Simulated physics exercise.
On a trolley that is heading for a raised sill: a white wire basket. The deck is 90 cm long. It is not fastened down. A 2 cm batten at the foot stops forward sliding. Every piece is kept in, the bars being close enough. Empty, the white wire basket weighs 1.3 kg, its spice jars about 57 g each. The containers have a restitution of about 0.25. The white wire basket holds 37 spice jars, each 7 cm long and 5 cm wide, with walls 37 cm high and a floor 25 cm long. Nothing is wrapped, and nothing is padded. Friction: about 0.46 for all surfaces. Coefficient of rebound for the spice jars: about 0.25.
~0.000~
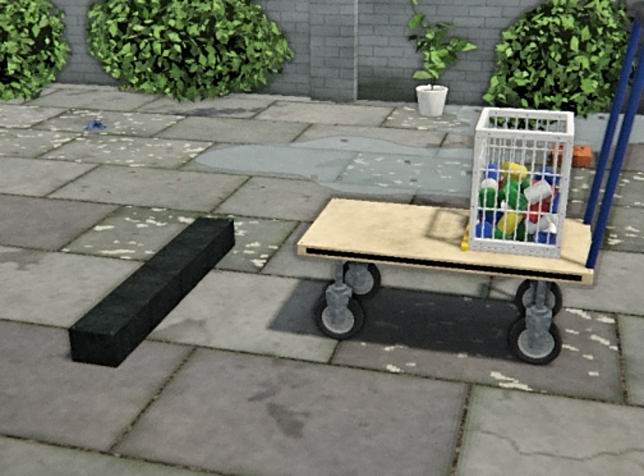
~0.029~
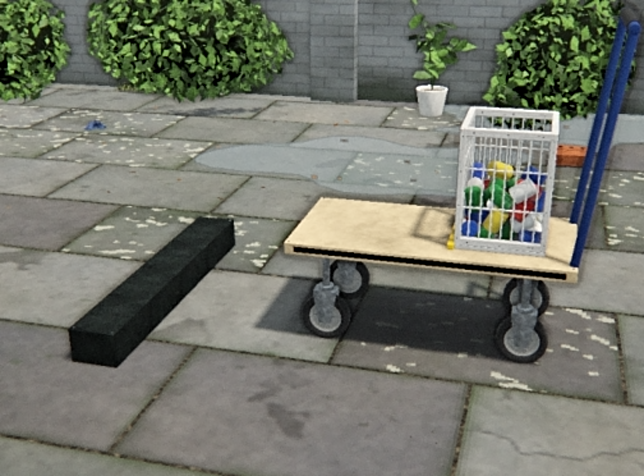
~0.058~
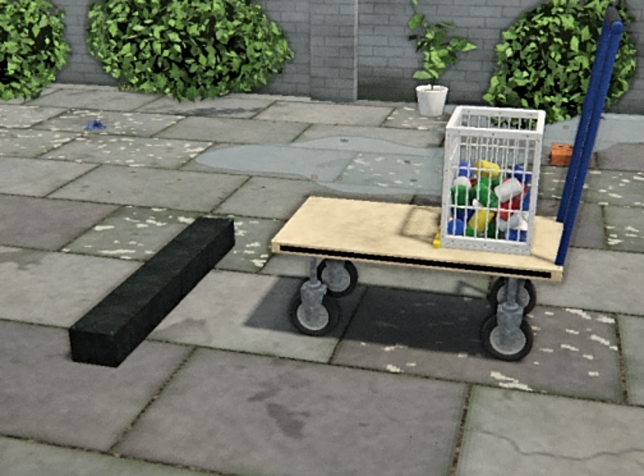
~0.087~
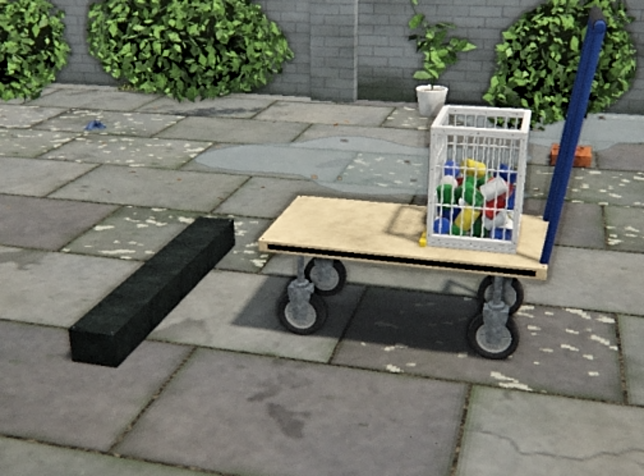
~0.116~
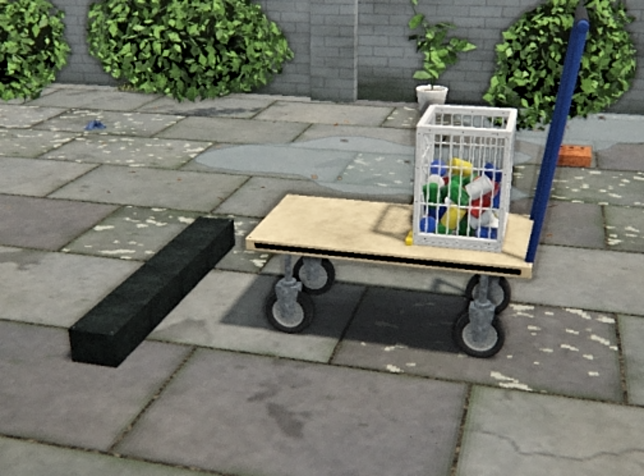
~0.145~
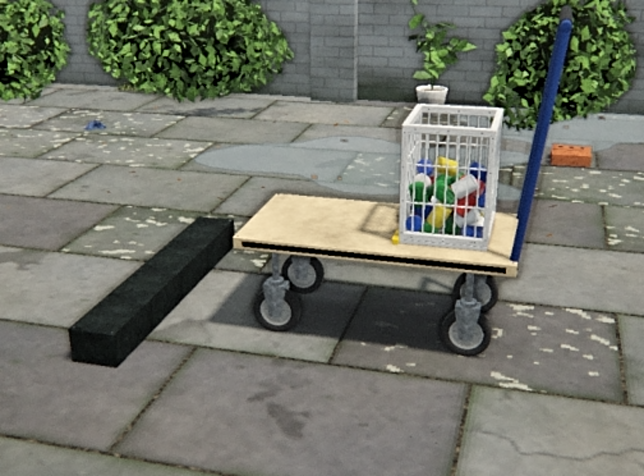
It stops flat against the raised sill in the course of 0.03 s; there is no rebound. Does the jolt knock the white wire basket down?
Result: Standing.
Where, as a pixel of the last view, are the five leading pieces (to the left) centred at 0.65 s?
(324, 196).
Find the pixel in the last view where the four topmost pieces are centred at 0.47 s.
Looks like somewhere near (346, 157).
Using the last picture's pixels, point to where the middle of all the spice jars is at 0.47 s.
Around (346, 187) in pixels.
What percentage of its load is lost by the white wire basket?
I'd say close to 0 per cent, give or take.
After 0.35 s, the stop begins.
After 0.47 s, the white wire basket leans 9° with 0 of 37 out.
After 0.65 s, the white wire basket is upright with 0 of 37 out.
Final count (at 0.89 s), the white wire basket is upright with 0 of 37 out. Greatest lean of the white wire basket, 9°.
